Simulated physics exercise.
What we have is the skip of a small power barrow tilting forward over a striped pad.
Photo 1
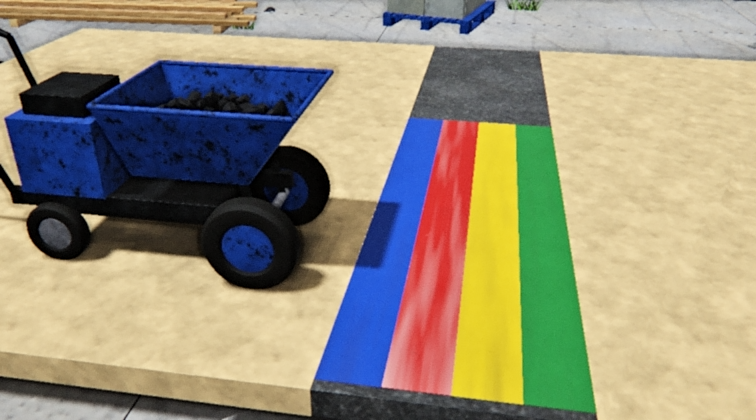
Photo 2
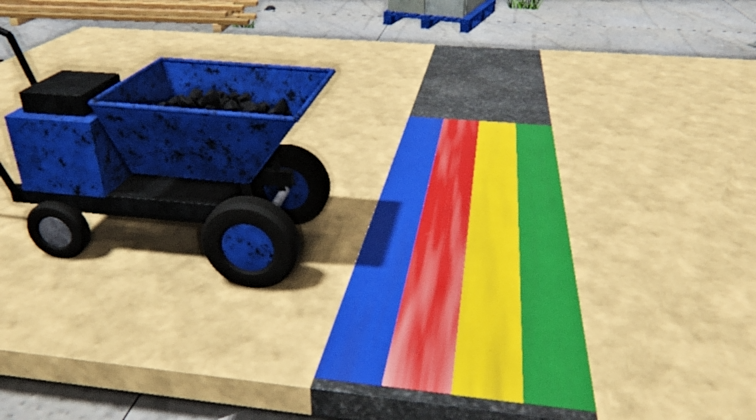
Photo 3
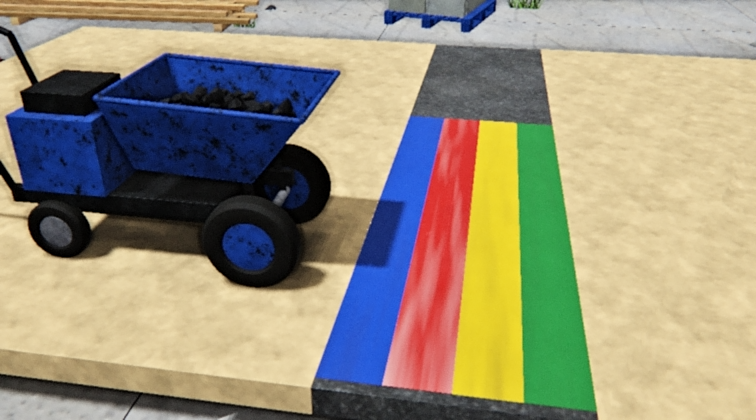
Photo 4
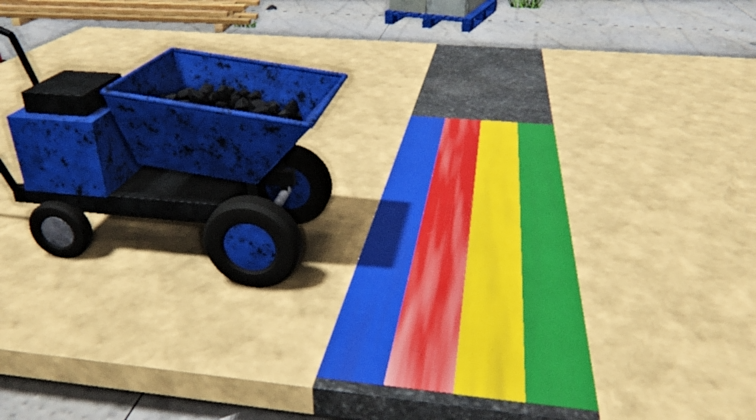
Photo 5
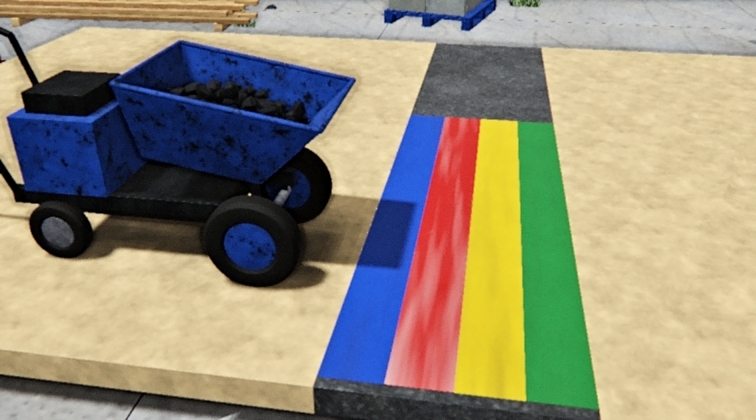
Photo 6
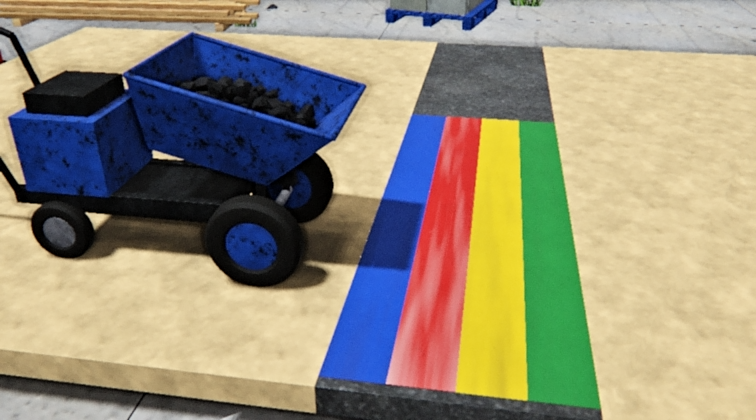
On a sandy platform beside coloured stripes, a barrow's blue skip of black lumps tilts slightly forward.
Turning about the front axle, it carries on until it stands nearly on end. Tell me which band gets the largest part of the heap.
I would say the red band gets the largest part.
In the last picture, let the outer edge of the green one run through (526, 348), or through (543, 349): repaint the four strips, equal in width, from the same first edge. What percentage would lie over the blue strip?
0 per cent, then 0 per cent, roughly.
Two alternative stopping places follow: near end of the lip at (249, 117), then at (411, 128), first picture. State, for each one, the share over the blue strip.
40 % then 0 %.
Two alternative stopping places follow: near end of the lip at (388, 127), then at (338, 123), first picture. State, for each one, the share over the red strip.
You'd get around 0 in a hundred, then 20 in a hundred.
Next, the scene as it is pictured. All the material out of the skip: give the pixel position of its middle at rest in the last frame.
Roughly pixel (456, 257).
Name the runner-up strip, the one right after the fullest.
Following the top strip comes the strip in yellow.
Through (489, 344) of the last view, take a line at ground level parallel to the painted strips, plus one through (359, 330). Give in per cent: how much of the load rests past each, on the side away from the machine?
Roughly 20 and 90 %.
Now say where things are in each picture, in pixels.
In the first picture, lip of the skip near (294, 120), level; top of the load near (210, 116), lumps of coal; blue strip near (364, 329); red strip near (425, 335); yellow strip near (489, 342); green strip near (554, 349).
In the second picture, lip of the skip near (296, 120), level; top of the load near (211, 114).
In the third picture, lip of the skip near (302, 122), tipped barely; top of the load near (207, 103).
In the fourth picture, lip of the skip near (311, 126), tipped a little; top of the load near (201, 108).
In the fifth picture, lip of the skip near (320, 131), tipped a little; top of the load near (208, 104).
In the sixth picture, lip of the skip near (333, 139), tipped a little; top of the load near (217, 100); blue strip near (368, 326); red strip near (430, 332); yellow strip near (493, 339); green strip near (559, 346).
Shortly afterwards, skip tipped steeply; the whole lot in the skip.
Next, skip tipped steeply; all but a few in the skip; a little over the red strip; only a few over the yellow strip.
Some moments later, skip tipped right over; near a quarter in the skip; only a few over the blue strip; near half over the red strip; near a quarter over the yellow strip; a little over the green strip; only a few off the paint.
In the end, skip tipped right over; a little in the skip; a little over the blue strip; near half over the red strip; near a quarter over the yellow strip; a little over the green strip; only a few off the paint.
